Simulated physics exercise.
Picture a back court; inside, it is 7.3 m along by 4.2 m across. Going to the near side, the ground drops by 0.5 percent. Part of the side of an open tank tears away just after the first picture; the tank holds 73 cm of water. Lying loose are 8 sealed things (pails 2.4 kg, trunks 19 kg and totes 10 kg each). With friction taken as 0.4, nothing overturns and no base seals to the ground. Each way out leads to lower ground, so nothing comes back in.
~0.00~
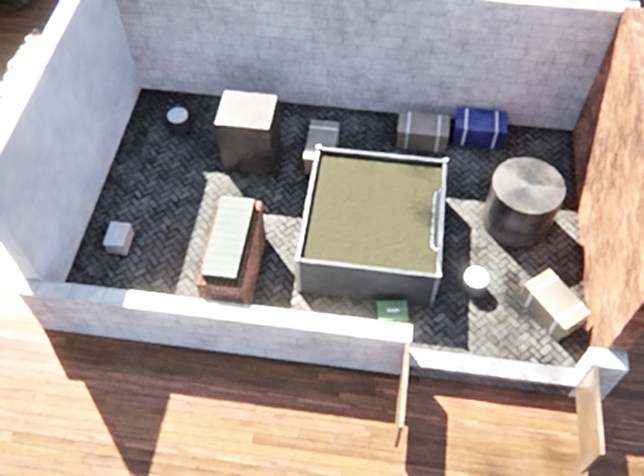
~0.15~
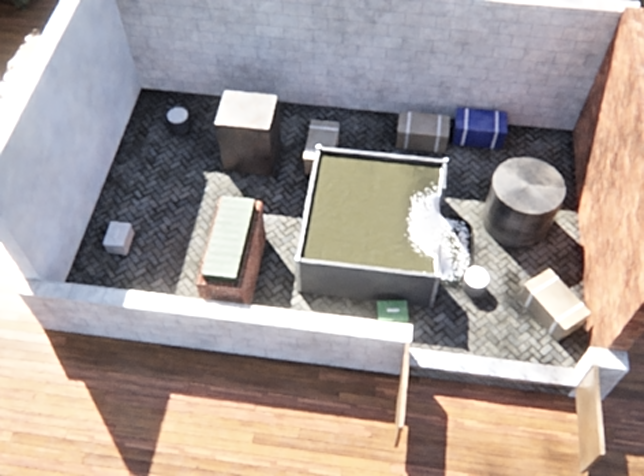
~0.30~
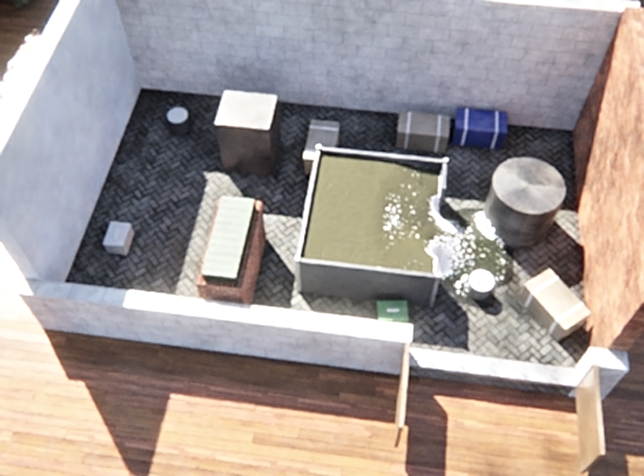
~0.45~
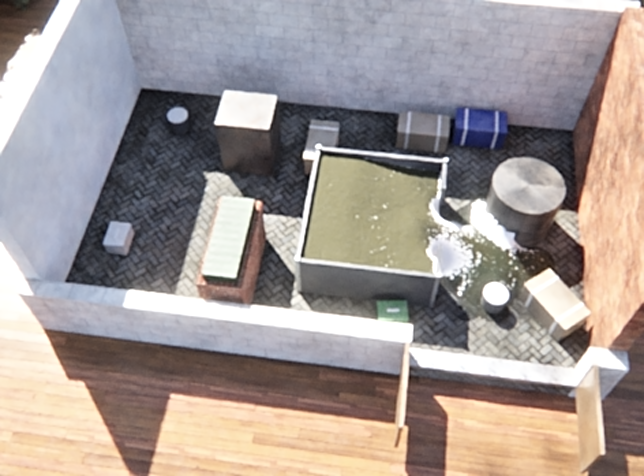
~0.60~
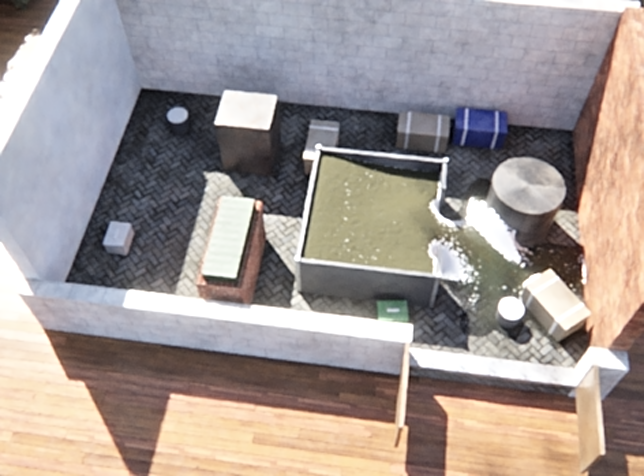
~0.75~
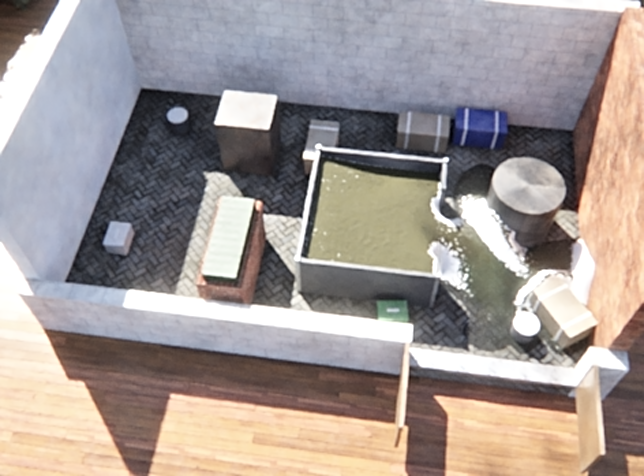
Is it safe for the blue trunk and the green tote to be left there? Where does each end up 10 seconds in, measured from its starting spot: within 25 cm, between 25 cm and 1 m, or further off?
Result: I'd say the blue trunk goes a long distance, I'd say the green tote remains almost still.
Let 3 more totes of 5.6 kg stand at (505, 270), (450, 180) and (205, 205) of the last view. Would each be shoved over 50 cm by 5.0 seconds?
Spot by spot, in turn: Exceeds it, exceeds it, falls short.
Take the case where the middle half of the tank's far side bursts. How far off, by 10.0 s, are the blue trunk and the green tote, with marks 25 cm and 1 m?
Blue trunk: Displaced far; green tote: Essentially stationary.
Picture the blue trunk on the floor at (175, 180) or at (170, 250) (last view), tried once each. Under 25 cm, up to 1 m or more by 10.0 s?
Nearly still; nearly still.
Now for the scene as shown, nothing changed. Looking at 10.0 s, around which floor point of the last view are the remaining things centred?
(236, 216).
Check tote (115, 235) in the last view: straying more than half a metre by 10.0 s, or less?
The answer is that it fell shy of the limit.
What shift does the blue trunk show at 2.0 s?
Around 10 cm from the start by that time.
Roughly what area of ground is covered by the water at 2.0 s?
That flooded area is roughly 13 m2.
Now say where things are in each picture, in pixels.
In the first picture, the blue trunk at (482, 120), on the bottom; the green tote at (393, 310), on the bottom; 3.4 m2 under water; 0 of 8 have shifted.
In the second picture, the blue trunk at (482, 120) rests on the ground; the green tote at (393, 310) rests on the ground; water covers 4.0 m2; 0 of 8 have shifted.
In the third picture, the blue trunk at (482, 120) rests on the ground; the green tote at (393, 310) rests on the ground; water covers 4.7 m2; 1 of 8 have shifted.
In the fourth picture, the blue trunk at (482, 120), on the bottom; the green tote at (393, 310), on the bottom; 5.3 m2 under water; 1 of 8 have shifted.
In the fifth picture, the blue trunk at (482, 120) rests on the ground; the green tote at (393, 310) rests on the ground; water covers 6.0 m2; 1 of 8 have shifted.
In the sixth picture, the blue trunk at (482, 120) rests on the ground; the green tote at (393, 310), on the bottom; 6.6 m2 under water; 2 of 8 have shifted.
After 2.0 s the blue trunk is near (482, 113), 0.1 m from its start, aground; the green tote is near (393, 310), 0.0 m from its start, aground; 1 of 8 are out; 0 afloat.
After 4.5 s the blue trunk is near (442, 117), 0.6 m from its start, afloat; the green tote is near (393, 310), 0.0 m from its start, aground; 1 of 8 are out; 1 afloat.
After 7.0 s the blue trunk is near (303, 103), 2.9 m from its start, afloat; the green tote is near (393, 310), 0.0 m from its start, aground; 1 of 8 are out; 1 afloat.
After 10.0 s the blue trunk is near (201, 93), 4.5 m from its start, afloat; the green tote is near (393, 310), 0.0 m from its start, aground; 1 of 8 are out; 3 afloat.
